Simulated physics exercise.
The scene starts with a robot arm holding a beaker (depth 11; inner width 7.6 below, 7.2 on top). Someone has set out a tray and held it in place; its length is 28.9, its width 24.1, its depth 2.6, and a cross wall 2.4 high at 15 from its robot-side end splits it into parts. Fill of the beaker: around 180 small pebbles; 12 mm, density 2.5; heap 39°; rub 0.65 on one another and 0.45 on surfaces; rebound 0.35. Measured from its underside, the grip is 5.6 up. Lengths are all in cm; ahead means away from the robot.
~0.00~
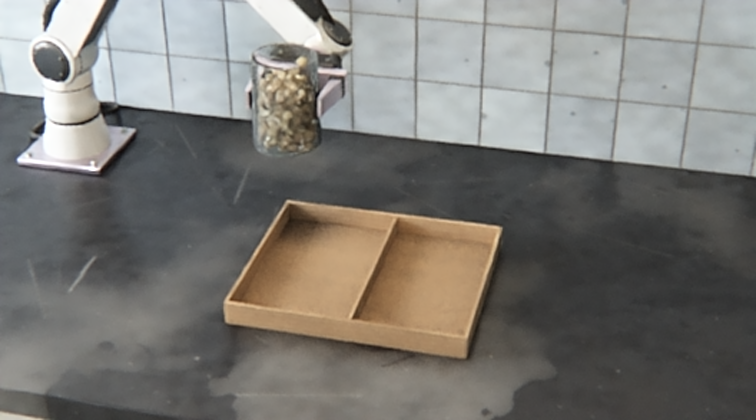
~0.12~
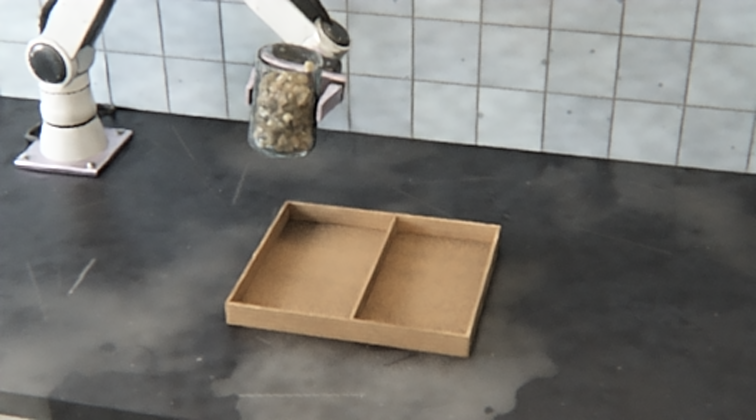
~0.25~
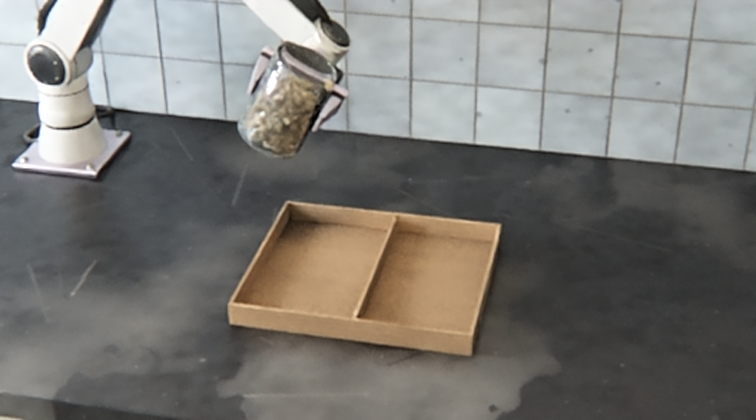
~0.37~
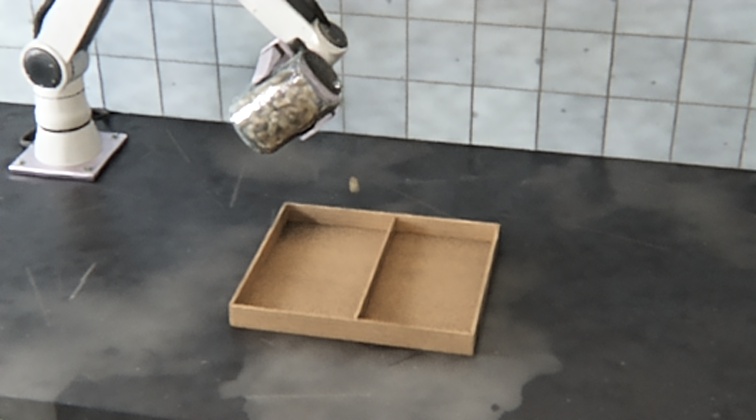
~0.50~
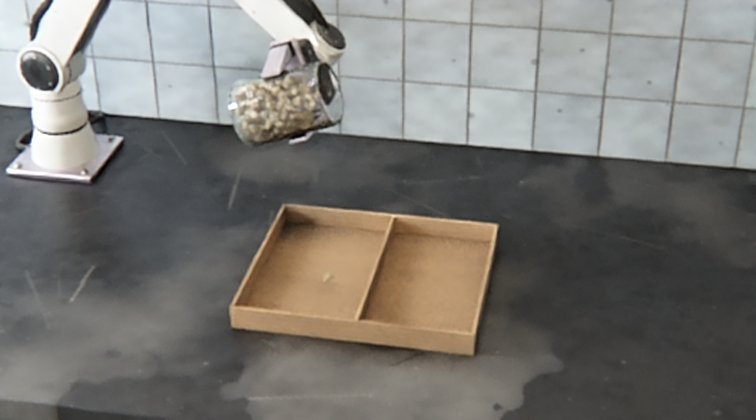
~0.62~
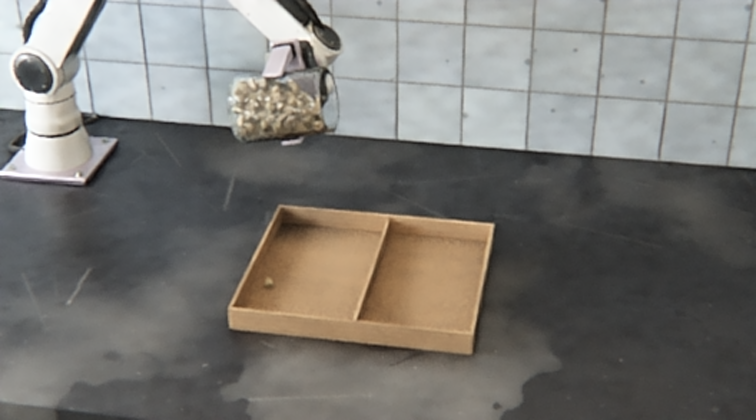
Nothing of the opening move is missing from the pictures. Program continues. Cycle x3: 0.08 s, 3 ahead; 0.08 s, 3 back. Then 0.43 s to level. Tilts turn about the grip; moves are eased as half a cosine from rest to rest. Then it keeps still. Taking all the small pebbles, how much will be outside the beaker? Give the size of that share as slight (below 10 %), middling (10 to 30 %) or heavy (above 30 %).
Heavy.
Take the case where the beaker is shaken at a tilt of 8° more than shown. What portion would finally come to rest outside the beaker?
In that case roughly 55 per cent.
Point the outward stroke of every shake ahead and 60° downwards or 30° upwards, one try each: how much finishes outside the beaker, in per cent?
You'd get some 5 per cent with the first setting and some 50 per cent with the second.
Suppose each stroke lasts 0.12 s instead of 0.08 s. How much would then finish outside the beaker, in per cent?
Roughly 10 in a hundred.
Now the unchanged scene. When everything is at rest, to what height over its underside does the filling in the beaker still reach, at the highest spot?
I'd put it at close to 6.5 centimetres.
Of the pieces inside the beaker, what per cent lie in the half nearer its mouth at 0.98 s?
My estimate is near 40 per cent.
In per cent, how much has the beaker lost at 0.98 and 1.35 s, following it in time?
I'd put it near 25 percent first and near 40 percent later.
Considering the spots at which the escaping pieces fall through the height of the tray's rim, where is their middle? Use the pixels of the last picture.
Their middle lies around (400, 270).
After 0.98 s, tilted 78° forward, highest piece 26 above the table; 141 in the beaker, 19 in the far-side part, 4 in the robot-side part, 20 in flight or on a rim.
After 1.35 s, tilted 30° forward, highest piece 28 above the table; 115 in the beaker, 49 in the far-side part, 16 in the robot-side part, 1 on the table or floor, 3 in flight or on a rim.
After 1.73 s, level, highest piece 25 above the table; 115 in the beaker, 51 in the far-side part, 17 in the robot-side part, 1 on the table or floor.
After 2.78 s, level, highest piece 25 above the table; 115 in the beaker, 51 in the far-side part, 17 in the robot-side part, 1 on the table or floor.
At rest, 115 in the beaker, 51 in the far-side part, 17 in the robot-side part, 1 on the table or floor. That is 38 % outside the beaker.
